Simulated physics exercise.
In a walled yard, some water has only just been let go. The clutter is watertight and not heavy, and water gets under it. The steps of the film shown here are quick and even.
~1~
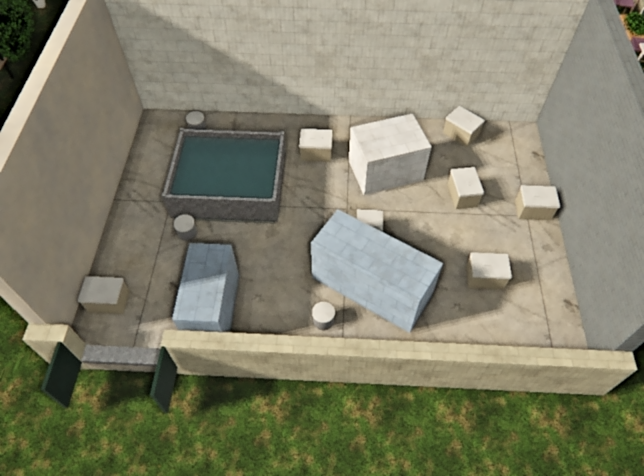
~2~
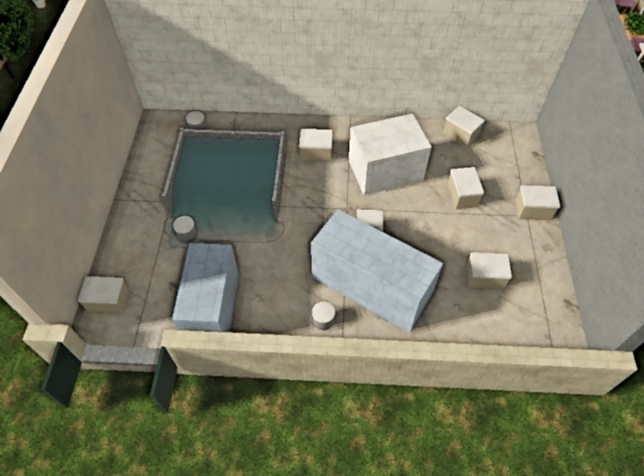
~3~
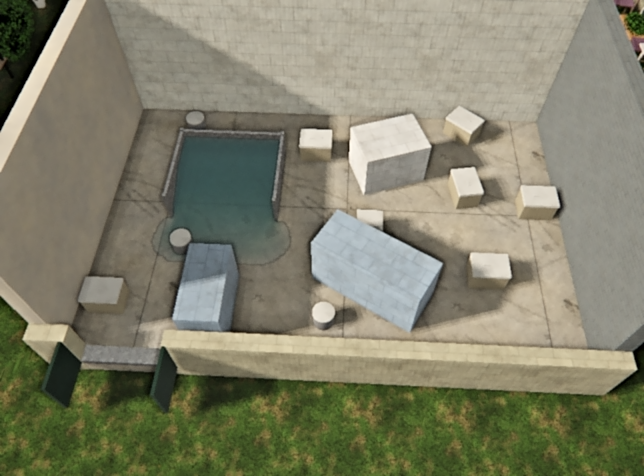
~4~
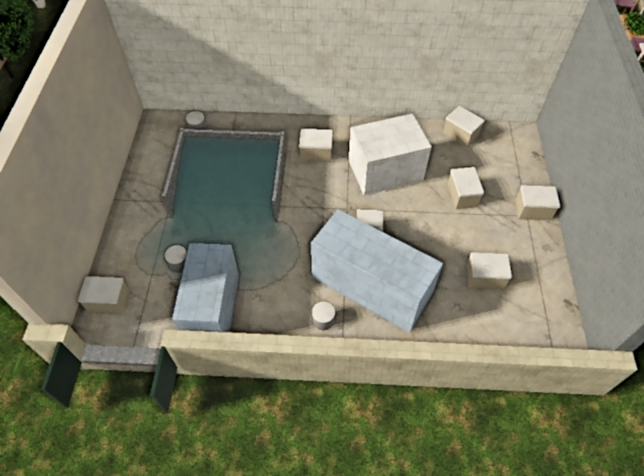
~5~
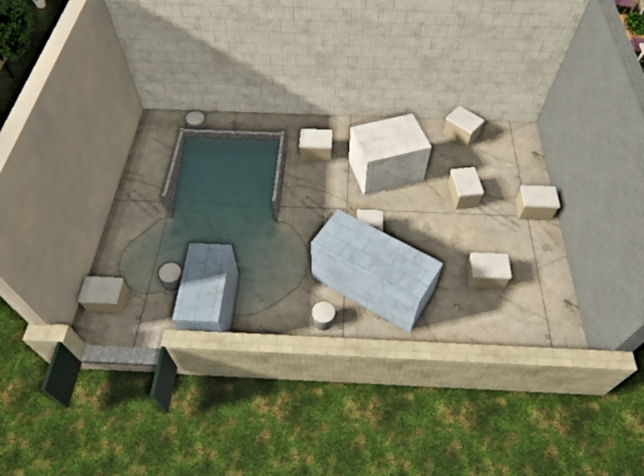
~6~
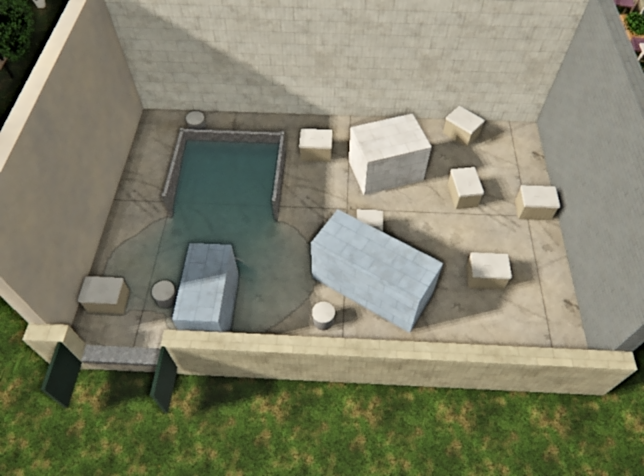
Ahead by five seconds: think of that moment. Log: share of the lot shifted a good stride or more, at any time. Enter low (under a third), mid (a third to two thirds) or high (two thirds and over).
Low.
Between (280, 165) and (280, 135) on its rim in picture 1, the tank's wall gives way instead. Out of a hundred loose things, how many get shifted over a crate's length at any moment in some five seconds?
Around 50 per cent.
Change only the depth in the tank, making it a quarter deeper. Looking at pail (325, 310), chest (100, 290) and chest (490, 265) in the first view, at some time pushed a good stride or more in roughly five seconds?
Per item, in order: Cleared the mark; cleared the mark; missed the mark.
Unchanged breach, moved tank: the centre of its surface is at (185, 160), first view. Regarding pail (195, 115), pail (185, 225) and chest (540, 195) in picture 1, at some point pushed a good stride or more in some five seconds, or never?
In that order: Not that far, swept aside, not that far.
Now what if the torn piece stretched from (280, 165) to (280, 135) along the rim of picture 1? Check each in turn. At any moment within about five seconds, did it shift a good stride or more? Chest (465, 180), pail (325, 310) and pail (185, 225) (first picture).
Taking them in order, short of it, short of it, short of it.
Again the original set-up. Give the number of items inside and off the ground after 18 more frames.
Count: 1.
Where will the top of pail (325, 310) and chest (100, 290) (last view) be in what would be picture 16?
Around (414, 339) and (90, 326).
A moment on, 1 of 10 are well off their spots; 0 afloat.
Next, 3 of 10 are well off their spots; 1 afloat.
Later, 3 of 10 are well off their spots; 1 afloat.
In the end, 3 of 10 are well off their spots, and 3 have been at some point; 1 afloat.
